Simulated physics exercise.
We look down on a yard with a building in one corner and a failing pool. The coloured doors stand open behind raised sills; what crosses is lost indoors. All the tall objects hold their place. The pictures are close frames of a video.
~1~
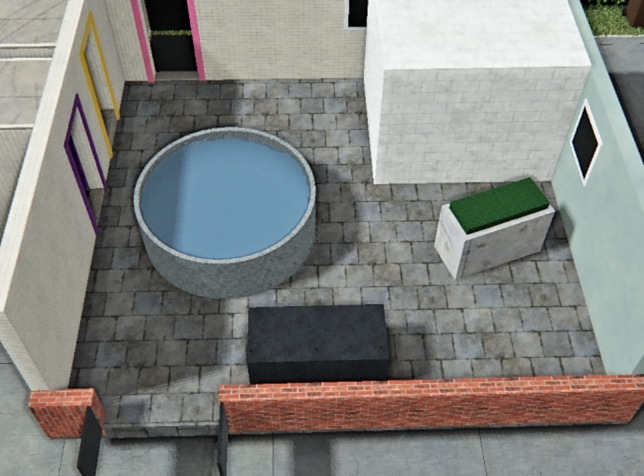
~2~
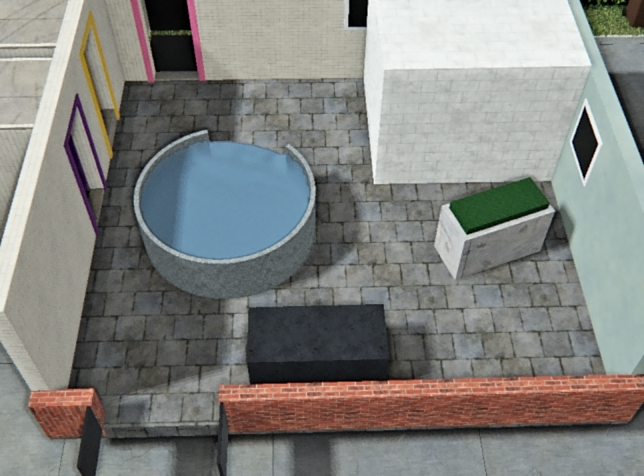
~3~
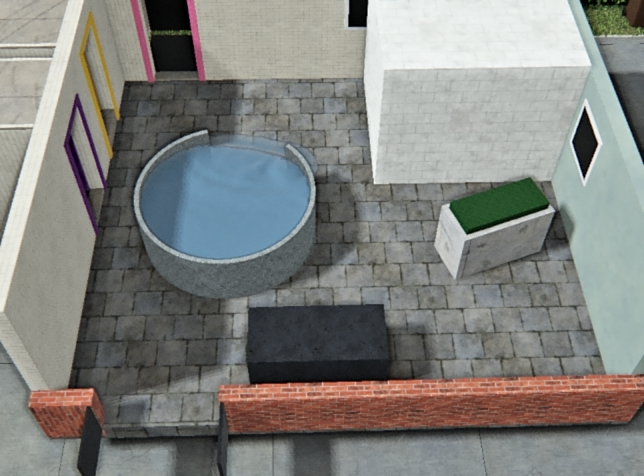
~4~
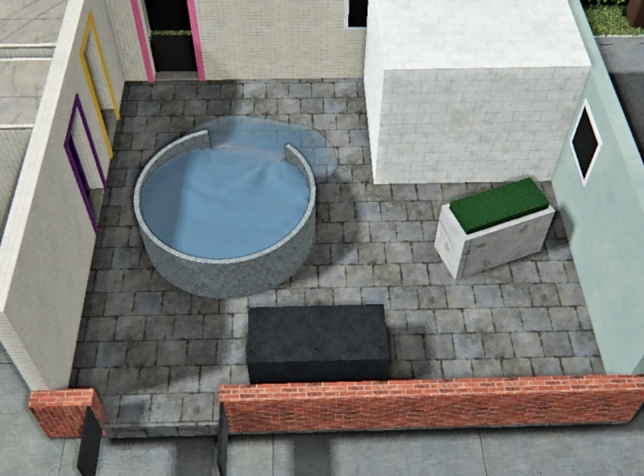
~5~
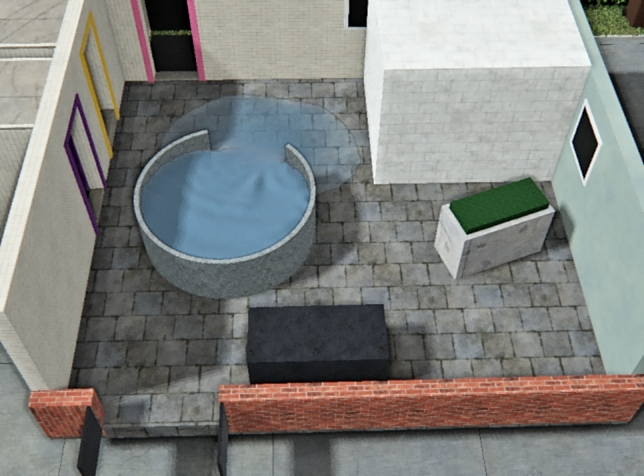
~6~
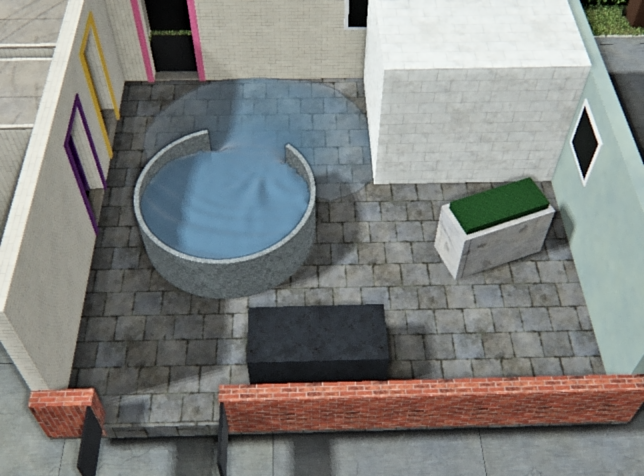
In a walled, paved yard with a white block building in one corner, a round pool stands full and still near a dark box and a green-topped planter. A gap opens in the pool's far side, and water pours out, spreading in a widening sheet over the paving toward the back wall and the white building.
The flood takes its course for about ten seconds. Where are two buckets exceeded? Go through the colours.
The yellow door admits no more than that; the pink door lets in a lot; the purple door lets in a lot.
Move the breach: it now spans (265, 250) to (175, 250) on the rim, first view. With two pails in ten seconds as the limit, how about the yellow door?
In short: The yellow door holds.
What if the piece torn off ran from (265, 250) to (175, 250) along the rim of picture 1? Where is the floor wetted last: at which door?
Last comes the pink-painted one.
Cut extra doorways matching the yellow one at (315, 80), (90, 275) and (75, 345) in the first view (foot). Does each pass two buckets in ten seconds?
In turn: Lets more in, holds, lets less in.
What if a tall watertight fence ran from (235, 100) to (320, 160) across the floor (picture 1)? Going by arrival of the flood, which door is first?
First comes the one in pink.
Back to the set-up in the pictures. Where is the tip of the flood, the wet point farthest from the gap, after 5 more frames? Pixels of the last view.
Near (125, 85).
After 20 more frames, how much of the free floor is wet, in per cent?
Near 45 in a hundred.
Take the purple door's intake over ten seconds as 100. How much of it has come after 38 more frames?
I make it 0 per cent.
A moment on, water covers 25 % of the floor; the yellow door wet at the sill, nothing in, the pink door over two buckets in, the purple door not reached.
Next, water covers 25 % of the floor; the yellow door wet at the sill, nothing in, the pink door far over two buckets in, the purple door not reached.
Then, water covers 45 % of the floor; the yellow door wet at the sill, nothing in, the pink door far over two buckets in, the purple door wet at the sill, nothing in.
Later, water covers 80 % of the floor; the yellow door wet at the sill, nothing in, the pink door far over two buckets in, the purple door under two buckets in.
In the end, water covers 100 % of the floor; the yellow door wet at the sill, nothing in, the pink door far over two buckets in, the purple door over two buckets in.
